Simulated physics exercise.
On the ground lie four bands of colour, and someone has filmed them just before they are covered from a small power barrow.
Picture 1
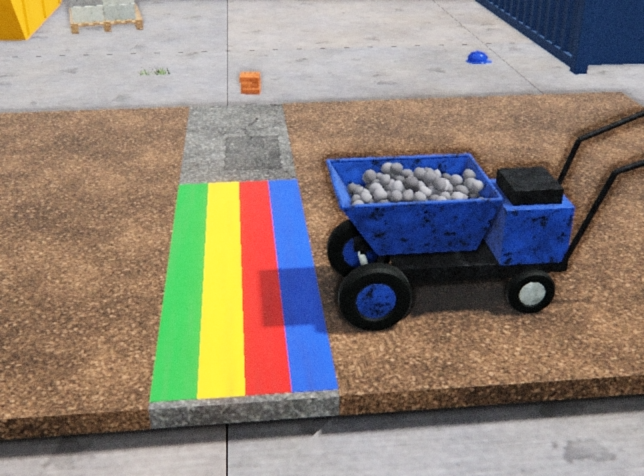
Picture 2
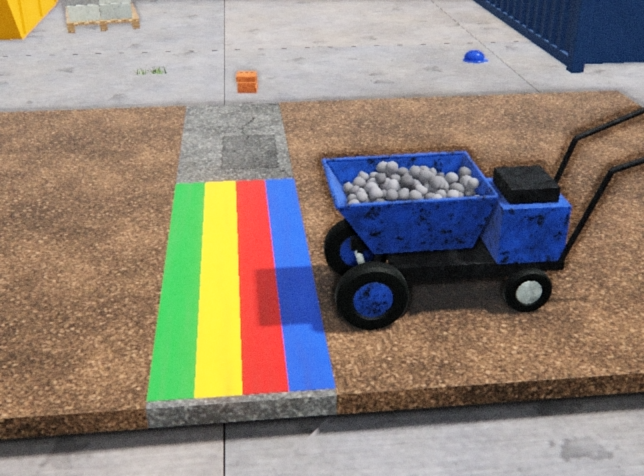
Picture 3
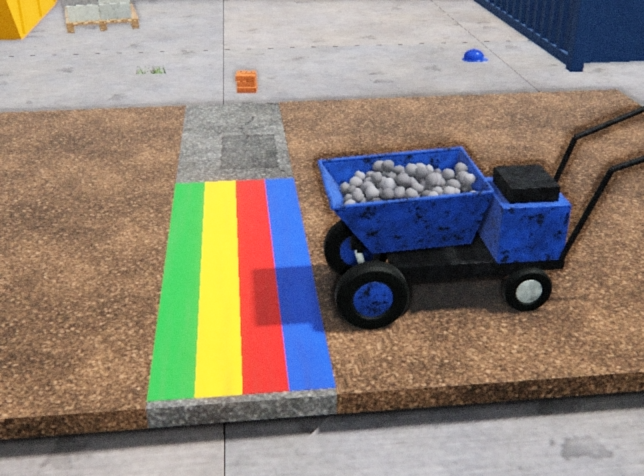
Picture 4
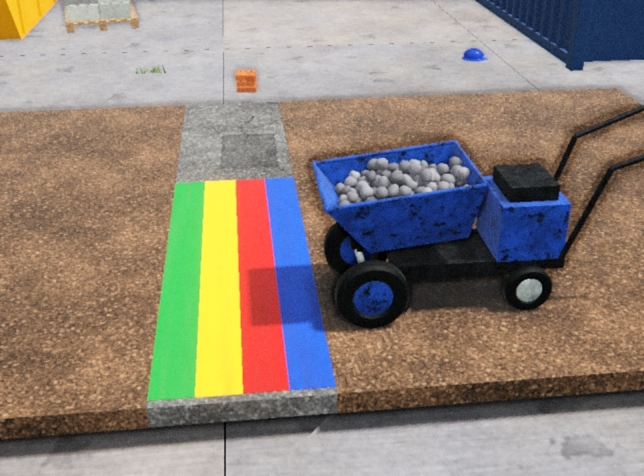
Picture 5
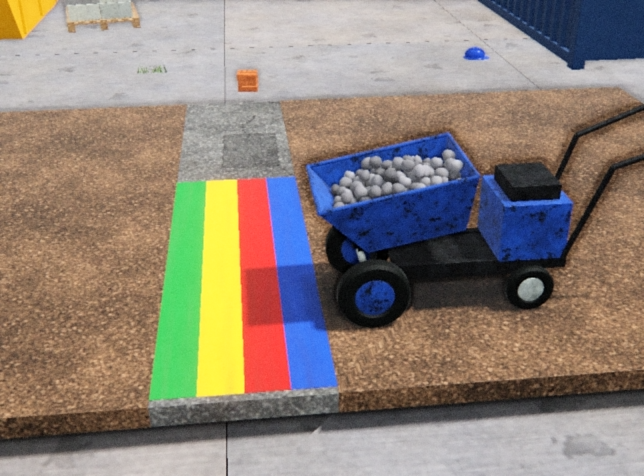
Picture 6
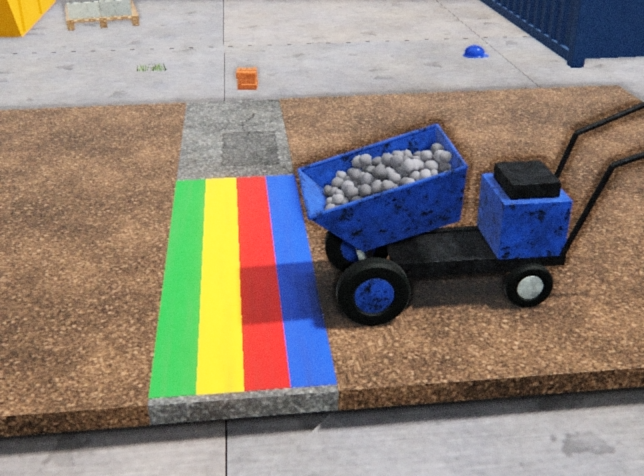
A blue power barrow heaped with round grey cobbles stands on a brown, gritty slab in a paved yard, seen from above and to one side. To its left lie green, yellow, red and blue bands, with containers and a small orange object behind. The skip starts level, then tilts gradually leftward, its rear rising off the chassis while the cobbles stay inside and the wheels barely shift.
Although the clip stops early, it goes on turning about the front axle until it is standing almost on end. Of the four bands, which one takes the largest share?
Yellow.
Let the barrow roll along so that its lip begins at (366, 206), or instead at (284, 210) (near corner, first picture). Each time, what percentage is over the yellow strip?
About 30 per cent for the first spot and about 10 per cent for the second.
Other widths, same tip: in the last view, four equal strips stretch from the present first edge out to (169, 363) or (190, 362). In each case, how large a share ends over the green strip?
20 per cent, then 30 per cent, roughly.
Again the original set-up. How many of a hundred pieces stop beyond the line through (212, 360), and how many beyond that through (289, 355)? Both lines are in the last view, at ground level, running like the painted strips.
Estimate, first then second: 40 %, 80 %.
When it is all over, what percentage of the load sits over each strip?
Blue: About 0; red: About 15; yellow: About 30; green: About 20.
Just after the last frame, skip tipped steeply; every one in the skip.
A moment on, skip tipped right over; roughly two thirds in the skip; about a tenth over the red strip; roughly a quarter over the yellow strip; just a few over the green strip; just a few falling.
Further on, skip tipped right over; roughly a quarter in the skip; about a tenth over the red strip; roughly a third over the yellow strip; roughly a quarter over the green strip; about a tenth off the paint.
When it is over, skip tipped right over; roughly a quarter in the skip; not one over the blue strip; about a tenth over the red strip; roughly a third over the yellow strip; roughly a quarter over the green strip; about a tenth off the paint.
